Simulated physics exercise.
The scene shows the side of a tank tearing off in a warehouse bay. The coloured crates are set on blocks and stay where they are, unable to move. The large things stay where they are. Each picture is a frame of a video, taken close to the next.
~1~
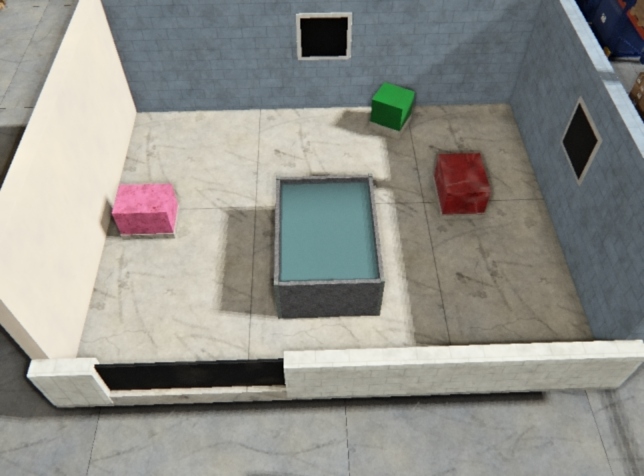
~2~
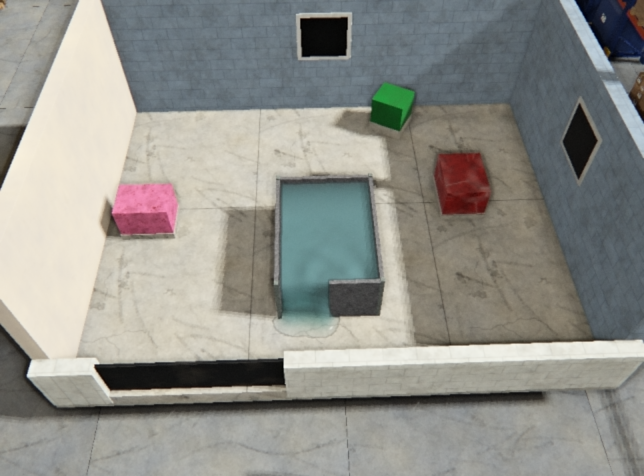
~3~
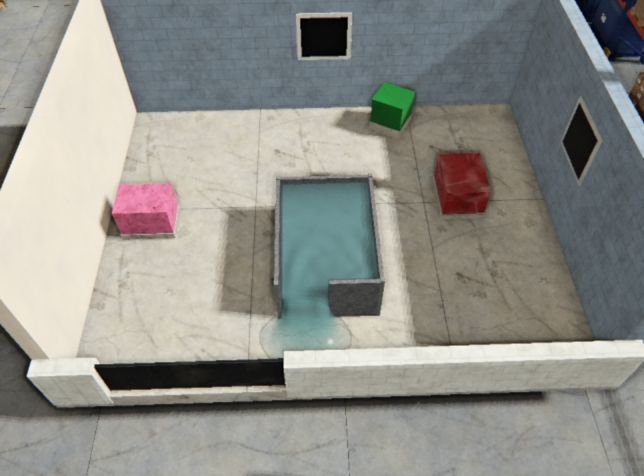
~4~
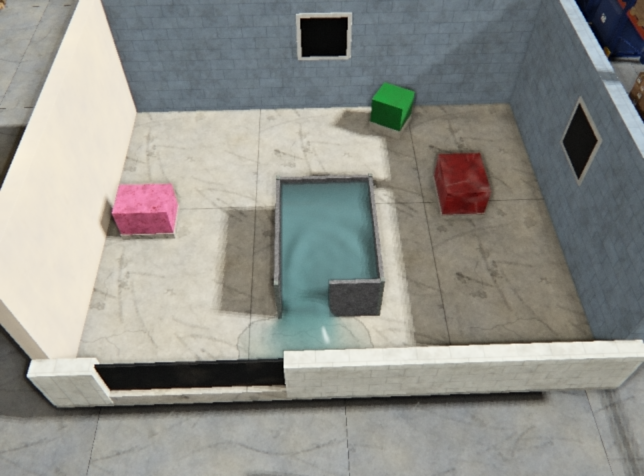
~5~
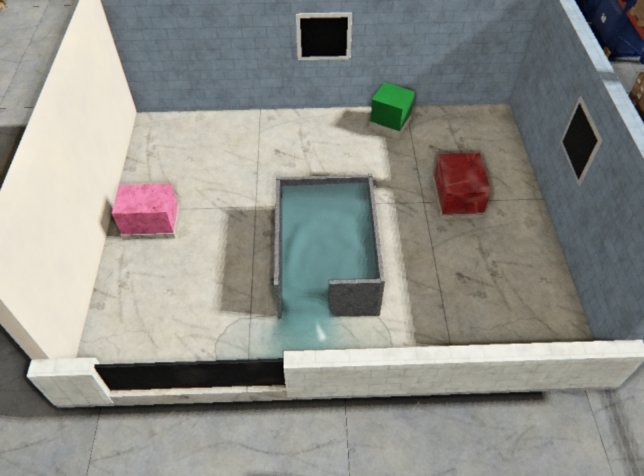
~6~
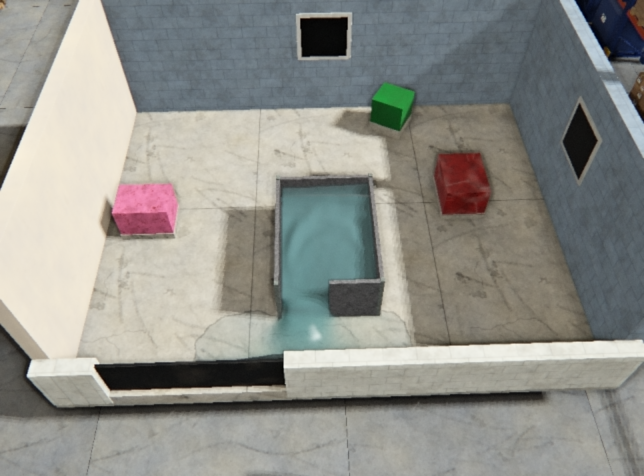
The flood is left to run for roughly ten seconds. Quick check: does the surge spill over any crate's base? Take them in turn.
The pink crate will be reached; the green crate will not be reached; the red crate will not be reached.
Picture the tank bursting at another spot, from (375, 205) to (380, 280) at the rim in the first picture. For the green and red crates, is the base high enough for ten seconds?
Log: Green crate is doused; red crate is doused.
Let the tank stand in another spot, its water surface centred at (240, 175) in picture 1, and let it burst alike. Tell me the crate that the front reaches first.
One in pink.
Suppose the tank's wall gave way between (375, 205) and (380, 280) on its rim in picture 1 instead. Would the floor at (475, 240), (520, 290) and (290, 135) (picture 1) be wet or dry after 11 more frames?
So it's liquid at the first, liquid at the second and nothing at the third.
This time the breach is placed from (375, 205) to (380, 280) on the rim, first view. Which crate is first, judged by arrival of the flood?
It's the one in red.
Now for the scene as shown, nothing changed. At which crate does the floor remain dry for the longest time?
That's the green crate.
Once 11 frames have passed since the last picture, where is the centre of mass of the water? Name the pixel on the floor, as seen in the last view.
Somewhere near (302, 296).
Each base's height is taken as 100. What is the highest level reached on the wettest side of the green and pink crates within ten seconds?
Taking them in the order asked, 50 percent and 160 percent.
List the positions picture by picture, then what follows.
In the first frame, still water in the tank at (327, 229).
In the second frame, water pours out at (305, 305) and has run to (333, 325).
In the third frame, the front is at a hidden place, out from the gap at (305, 306).
In the fourth frame, the front is at a hidden place, out from the gap at (305, 306).
In the fifth frame, water pours out at (305, 306) and has run to a hidden place.
In the sixth frame, the front is at a hidden place, out from the gap at (305, 306).
A moment on, water covers 20 % of the floor; the pink crate not reached, the green crate not reached, the red crate not reached.
Next, water covers 35 % of the floor; the pink crate water round its plinth, the green crate not reached, the red crate not reached.
Then, water covers 50 % of the floor; the pink crate water round its plinth, the green crate not reached, the red crate water round its plinth.
Later, water covers 75 % of the floor; the pink crate water round its plinth, the green crate water round its plinth, the red crate water round its plinth.
In the end, water covers 100 % of the floor; the pink crate was topped, the green crate stayed above the water, the red crate stayed above the water.
